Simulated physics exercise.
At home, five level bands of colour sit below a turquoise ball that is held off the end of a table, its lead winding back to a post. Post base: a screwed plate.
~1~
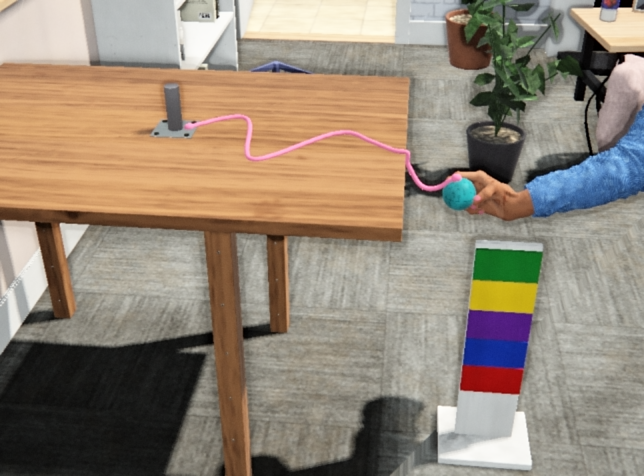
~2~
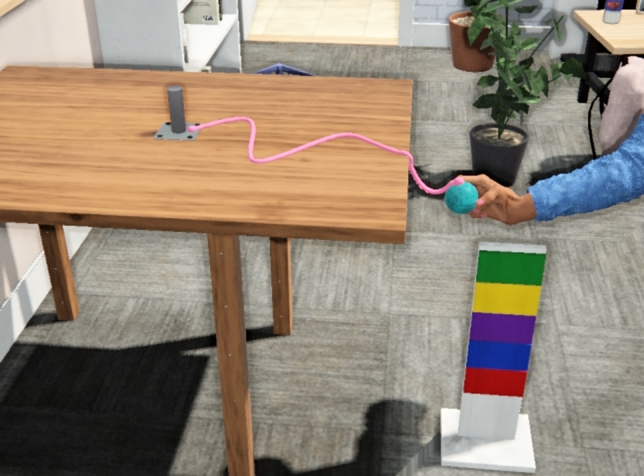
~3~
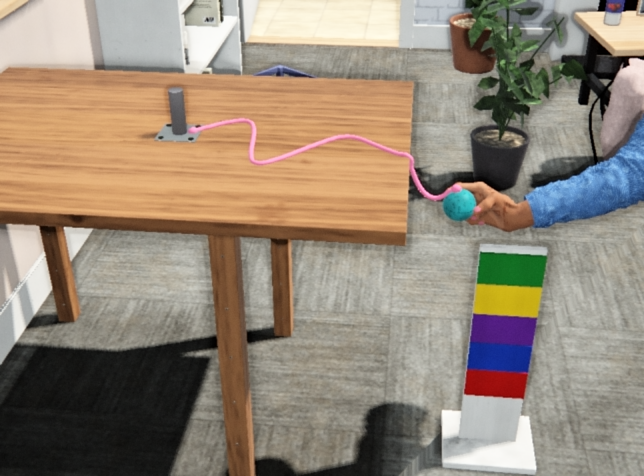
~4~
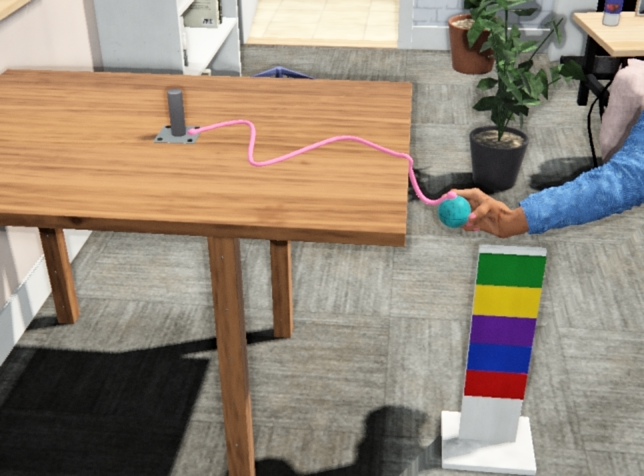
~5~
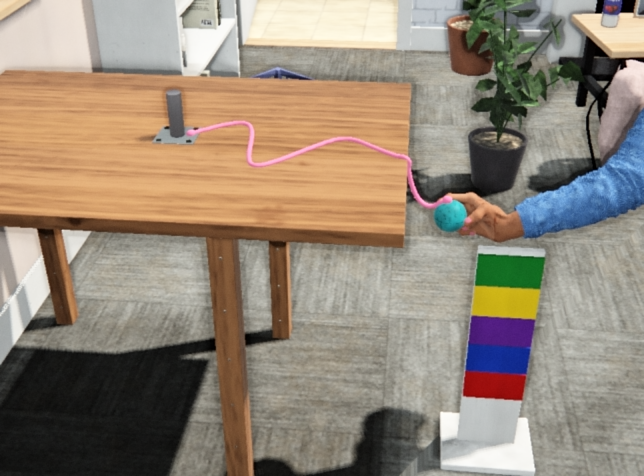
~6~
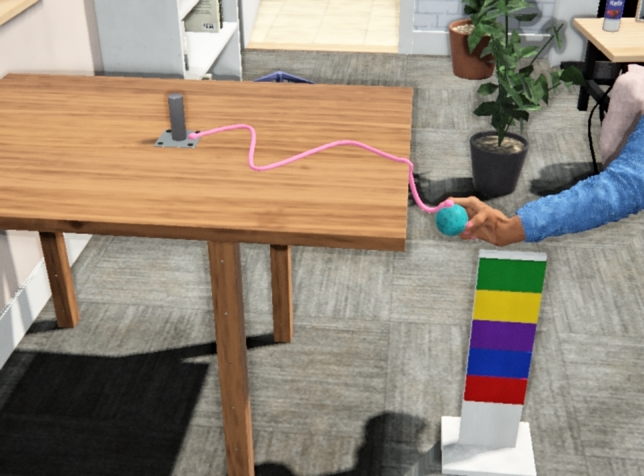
Hand holding a turquoise ball on a pink cord off a wooden table's end, lowering it slightly above a colour-banded stand.
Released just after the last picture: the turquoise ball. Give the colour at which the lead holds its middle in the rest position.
The lead holds it at blue.
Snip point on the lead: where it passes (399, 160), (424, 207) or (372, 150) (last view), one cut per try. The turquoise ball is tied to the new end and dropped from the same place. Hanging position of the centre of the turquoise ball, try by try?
Try by try, the places come out as (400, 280), (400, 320) and (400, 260).
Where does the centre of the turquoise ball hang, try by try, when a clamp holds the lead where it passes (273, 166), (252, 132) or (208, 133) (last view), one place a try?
Approximately (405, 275), (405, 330) and (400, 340), respectively.
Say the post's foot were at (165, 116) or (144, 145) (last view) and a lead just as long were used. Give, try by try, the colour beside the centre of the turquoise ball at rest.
Try one - purple; try two - purple.
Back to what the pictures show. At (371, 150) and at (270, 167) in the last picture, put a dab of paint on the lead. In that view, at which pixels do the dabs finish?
End points: Roughly (405, 236); roughly (365, 157).
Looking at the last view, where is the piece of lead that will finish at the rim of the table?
You'd find it at roughly (308, 154).
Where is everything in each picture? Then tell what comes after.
In the first picture, turquoise ball (459, 194); green (507, 267); yellow (503, 298); purple (499, 327); blue (495, 354); red (491, 381).
In the second picture, turquoise ball (462, 198); lead through (224, 122) (252, 140) (280, 157) (341, 136) (404, 155).
In the third picture, turquoise ball (459, 205).
In the fourth picture, turquoise ball (454, 211); lead through (224, 125) (252, 143) (280, 160) (341, 139) (404, 158).
In the fifth picture, turquoise ball (450, 216).
In the sixth picture, turquoise ball (452, 220); lead through (224, 129) (252, 147) (280, 164) (341, 143) (404, 162).
Soon after, ball near (383, 343); level with blue.
Then, ball near (411, 346); level with blue.
At rest, ball near (397, 346); level with blue. At blue.
